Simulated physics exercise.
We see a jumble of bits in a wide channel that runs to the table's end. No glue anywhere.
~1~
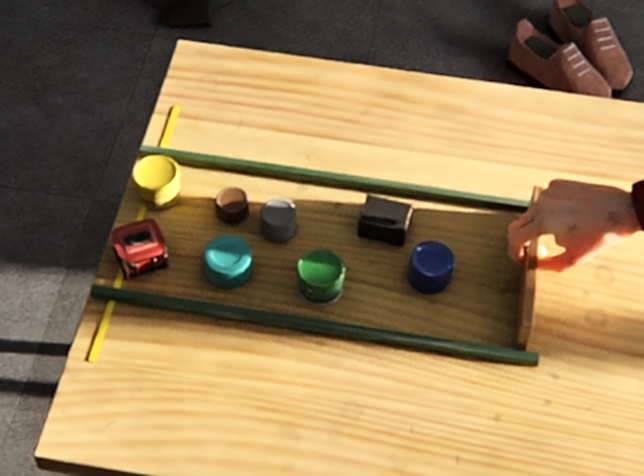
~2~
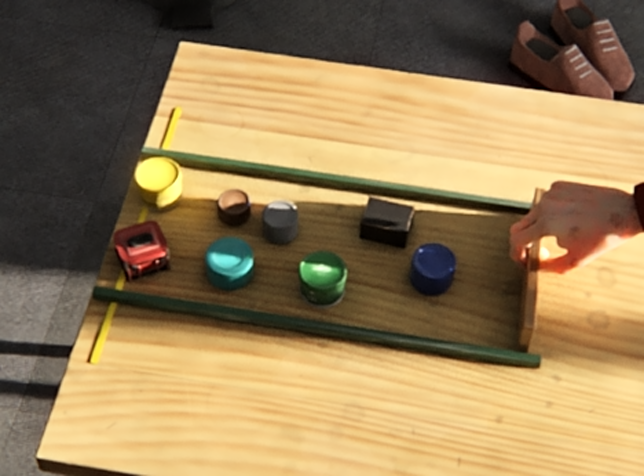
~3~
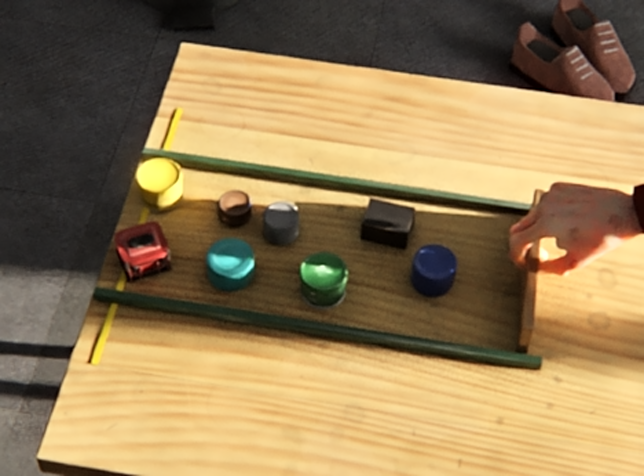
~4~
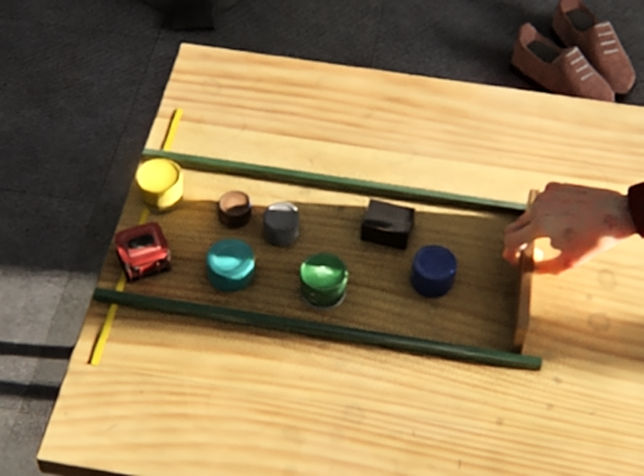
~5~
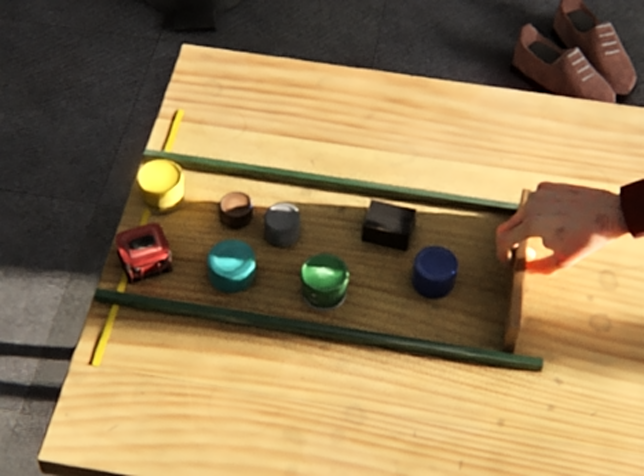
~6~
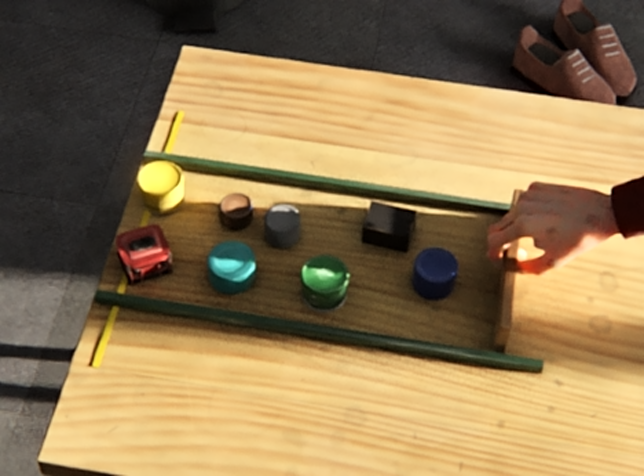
In the video, a hand holds a wooden board at the right end of a channel containing assorted lids, a yellow pot, a red case and a black block, then moves it slightly left while the objects stay nearly still.
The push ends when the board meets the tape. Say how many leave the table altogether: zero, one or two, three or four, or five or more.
Here the number that fall off is five or more.
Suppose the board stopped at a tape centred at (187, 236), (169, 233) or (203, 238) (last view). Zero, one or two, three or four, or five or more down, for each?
Taking them in turn, one or two; at least five; 1 or 2.
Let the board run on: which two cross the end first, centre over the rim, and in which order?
The order is the red case, then the yellow pot.
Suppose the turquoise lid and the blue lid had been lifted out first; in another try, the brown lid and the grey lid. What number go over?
3 in the first case, 3 in the second.
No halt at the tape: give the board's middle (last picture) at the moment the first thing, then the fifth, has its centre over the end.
Near (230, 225) and (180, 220).
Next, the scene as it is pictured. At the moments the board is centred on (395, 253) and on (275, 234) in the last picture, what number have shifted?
2 and 6.
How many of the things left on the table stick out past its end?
It comes to 3.
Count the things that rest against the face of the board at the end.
It touches 3.
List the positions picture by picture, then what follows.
Yellow pot (158, 183); red case (140, 248); brown lid (233, 206); board (530, 267); tape (138, 224), in the first picture.
Red case (142, 250); blue lid (433, 269), in the second picture.
Brown lid (236, 208); turquoise lid (231, 265), in the third picture.
Yellow pot (160, 186); grey lid (281, 224), in the fourth picture.
Red case (144, 252); black block (389, 225), in the fifth picture.
Yellow pot (162, 189); red case (144, 254); brown lid (237, 211); board (509, 270); tape (142, 229), in the sixth picture.
Early on, none off yet; yellow pot at rest near (162, 189); red case at rest near (144, 254); brown lid at rest near (237, 211).
A while later, none off yet; yellow pot at rest near (162, 189); red case moving near (133, 254); brown lid travelled about its own width near (200, 199).
Finally, the number that fall off is five or more; lost, grey lid, turquoise lid, brown lid, red case and yellow pot.
